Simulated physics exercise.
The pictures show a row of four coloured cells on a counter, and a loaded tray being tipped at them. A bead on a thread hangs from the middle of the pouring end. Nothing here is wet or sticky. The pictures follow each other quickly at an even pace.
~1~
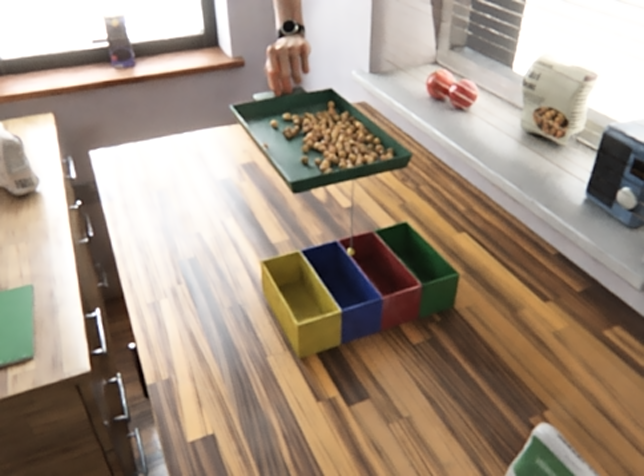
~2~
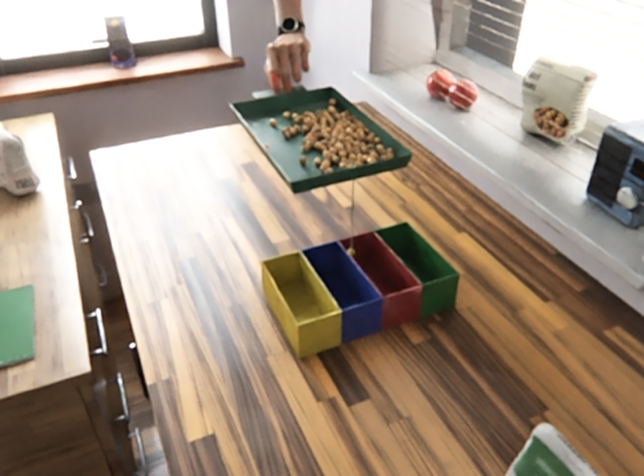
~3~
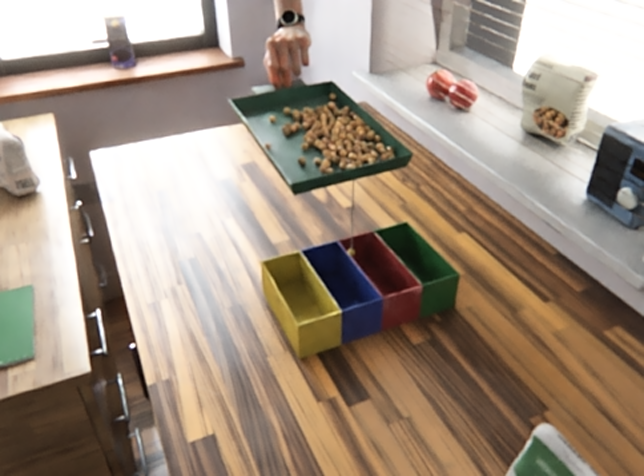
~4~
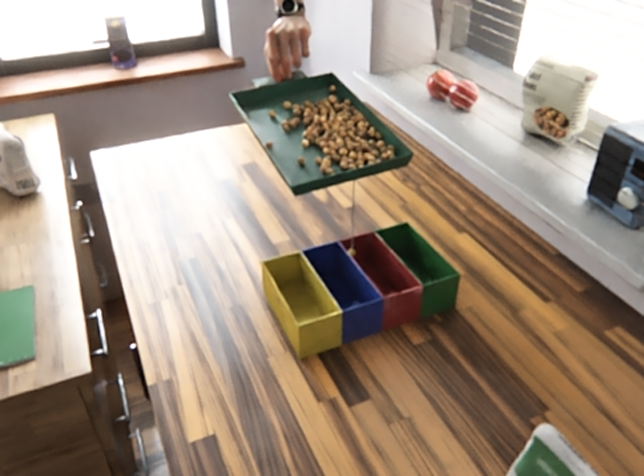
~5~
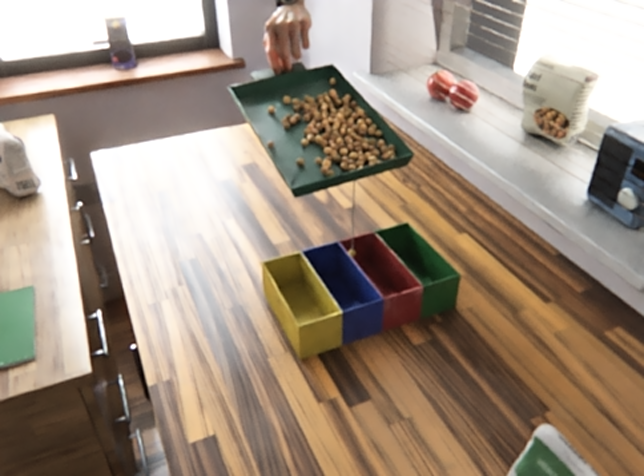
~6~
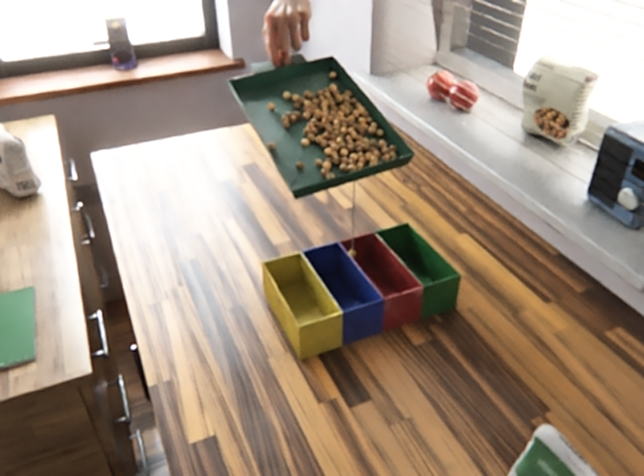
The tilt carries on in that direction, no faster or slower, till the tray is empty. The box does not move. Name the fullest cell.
The yellow cell gets the most.
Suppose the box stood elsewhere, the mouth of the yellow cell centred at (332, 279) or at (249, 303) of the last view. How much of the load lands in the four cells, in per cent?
About 40 and 90 per cent.
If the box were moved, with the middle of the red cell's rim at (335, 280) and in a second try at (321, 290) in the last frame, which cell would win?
In turn: The blue one; the red one.
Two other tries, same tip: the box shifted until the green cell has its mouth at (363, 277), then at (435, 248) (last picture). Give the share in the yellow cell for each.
The first gives 0 %, the second 50 %.
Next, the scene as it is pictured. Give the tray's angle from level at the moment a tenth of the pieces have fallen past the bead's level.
At some 75 degrees.
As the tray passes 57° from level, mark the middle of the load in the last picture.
Roughly at (331, 167).
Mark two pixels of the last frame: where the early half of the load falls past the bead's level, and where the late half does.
At about (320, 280), then at (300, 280).
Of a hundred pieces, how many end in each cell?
Yellow cell near 60; blue cell near 20; red cell near 0; green cell near 0.
Shortly afterwards, tray tipped steeply; all but a few on the tray; only a few in the yellow cell; only a few falling or outside the box.
Next, tray tipped right over; a little on the tray; near half in the yellow cell; near a quarter in the blue cell; near a quarter falling or outside the box.
Some moments later, tray tipped past a quarter turn; near two thirds in the yellow cell; near a quarter in the blue cell; a little falling or outside the box.
In the end, tray tipped past a quarter turn; near two thirds in the yellow cell; near a quarter in the blue cell; none at all in the red cell; none at all in the green cell; a little outside the box.
